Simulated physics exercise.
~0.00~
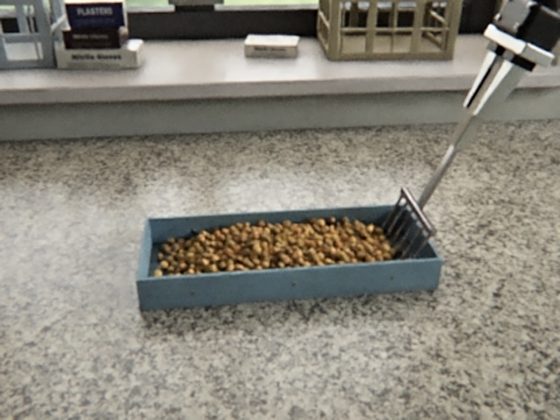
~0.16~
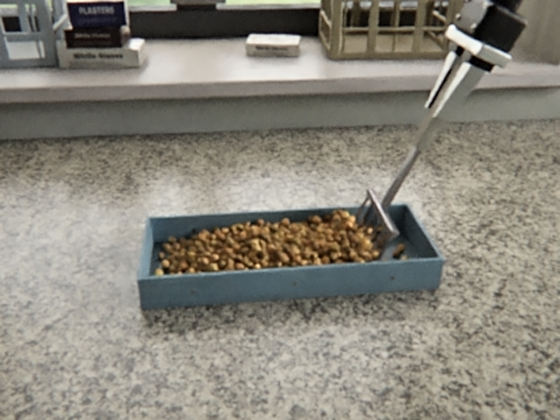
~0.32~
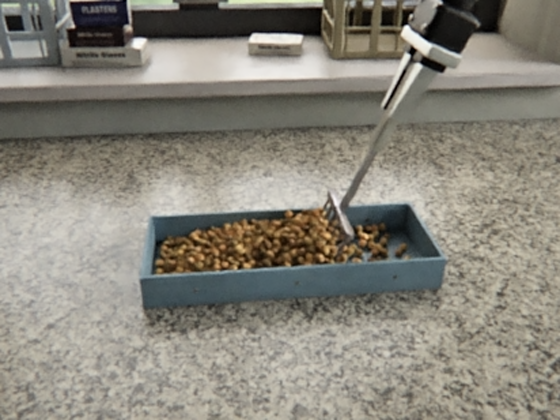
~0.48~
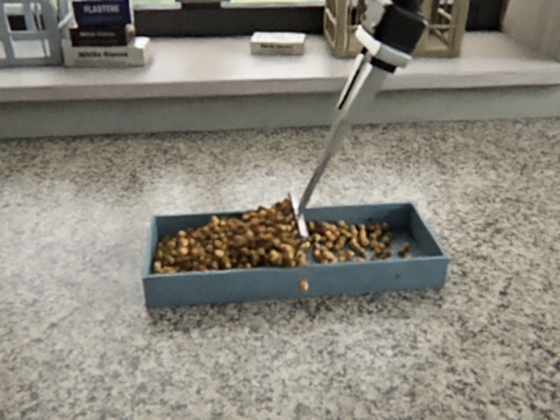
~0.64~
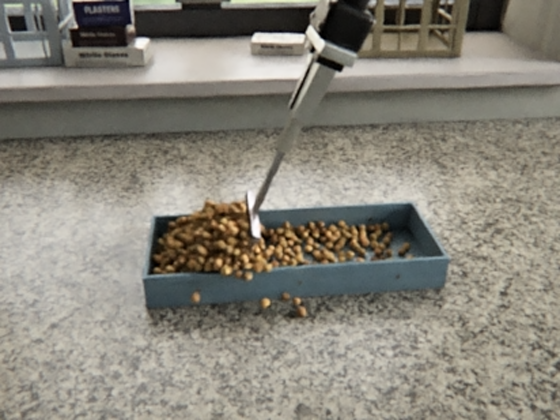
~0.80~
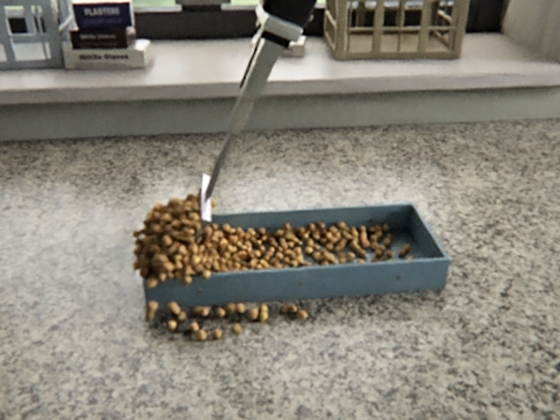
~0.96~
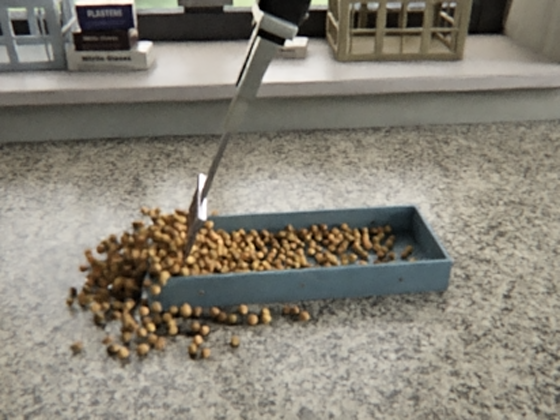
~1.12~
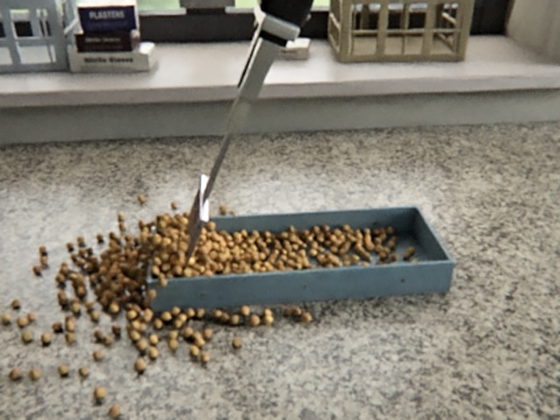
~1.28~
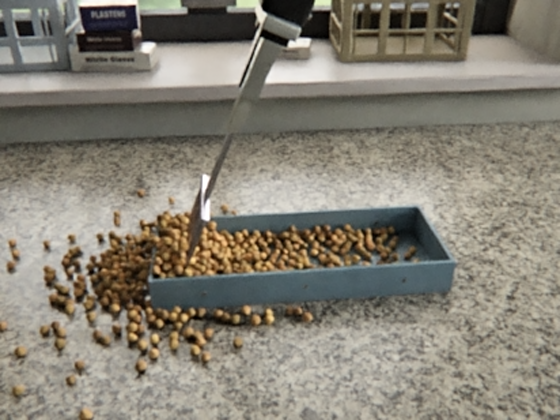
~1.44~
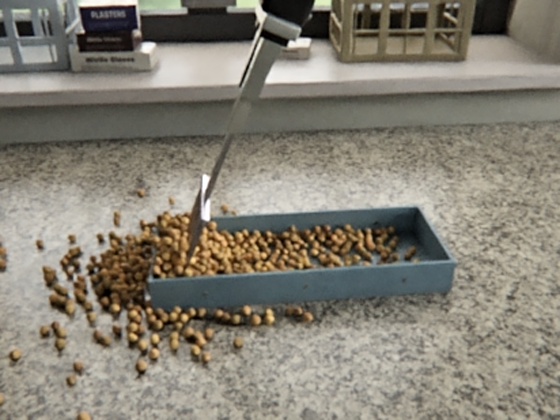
On a speckled grey countertop, a robot arm's fork pushing dried chickpeas leftward through a blue tin, spilling some over the end.
